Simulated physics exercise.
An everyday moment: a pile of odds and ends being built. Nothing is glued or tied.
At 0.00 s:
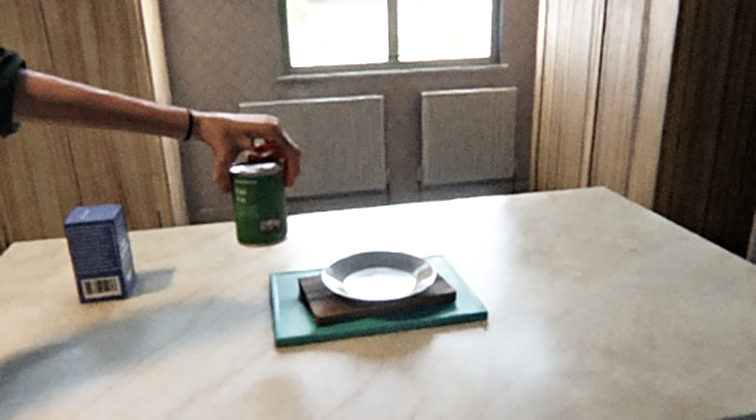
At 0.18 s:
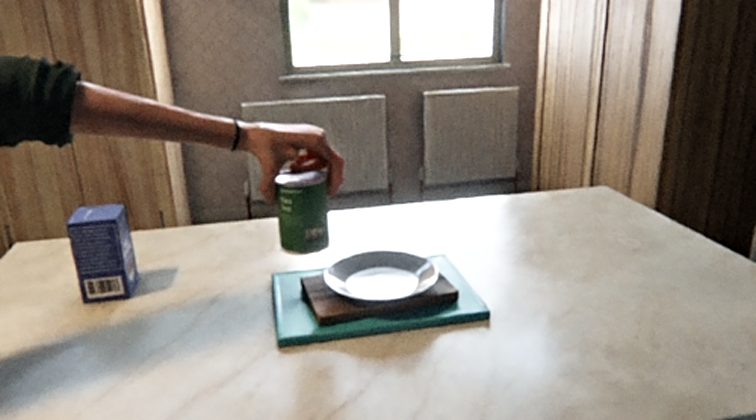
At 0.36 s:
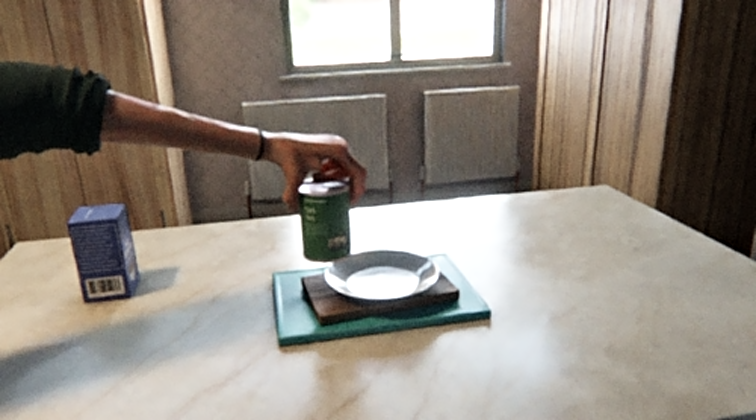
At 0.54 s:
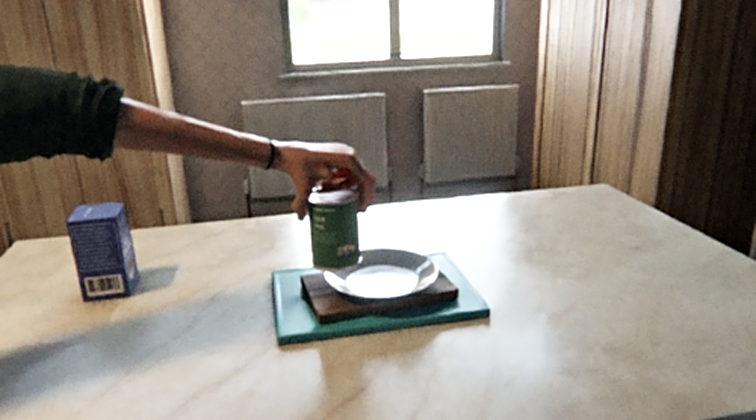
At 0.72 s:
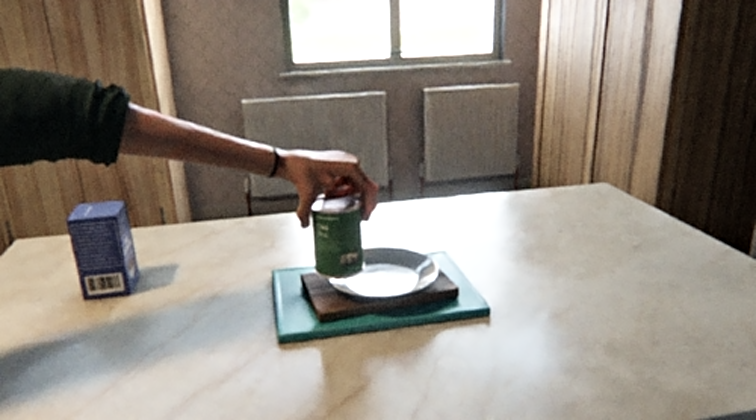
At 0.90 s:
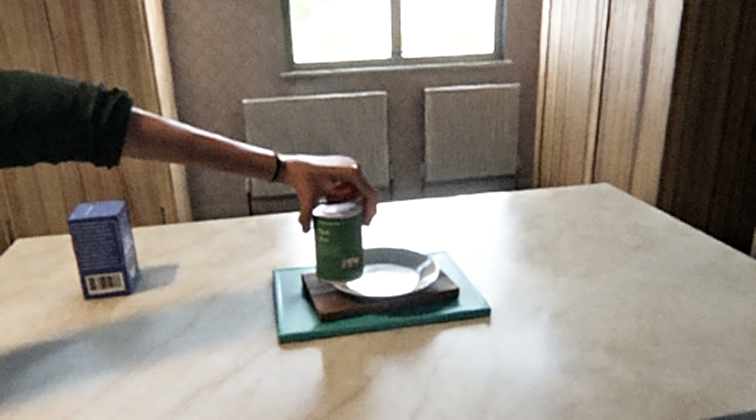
The footage shows a hand lowering a green tin while moving it right, past a blue box, toward a white plate stacked on a dark block and turquoise tray, then setting it down at the plate's left side, still gripping it.
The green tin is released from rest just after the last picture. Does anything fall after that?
As it turns out, it keeps its balance.
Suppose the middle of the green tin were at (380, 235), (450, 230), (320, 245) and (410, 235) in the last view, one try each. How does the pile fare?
First, it stays up; second, it comes apart; third, it loses its balance; fourth, it keeps its balance.
By 1.50 s, all is still.
By 2.50 s, green tin resting near (339, 242).
When it is over (4.0 s), all 5 as before. End places, in pixels of the last picture, green tin near (339, 242). The pile stays up.
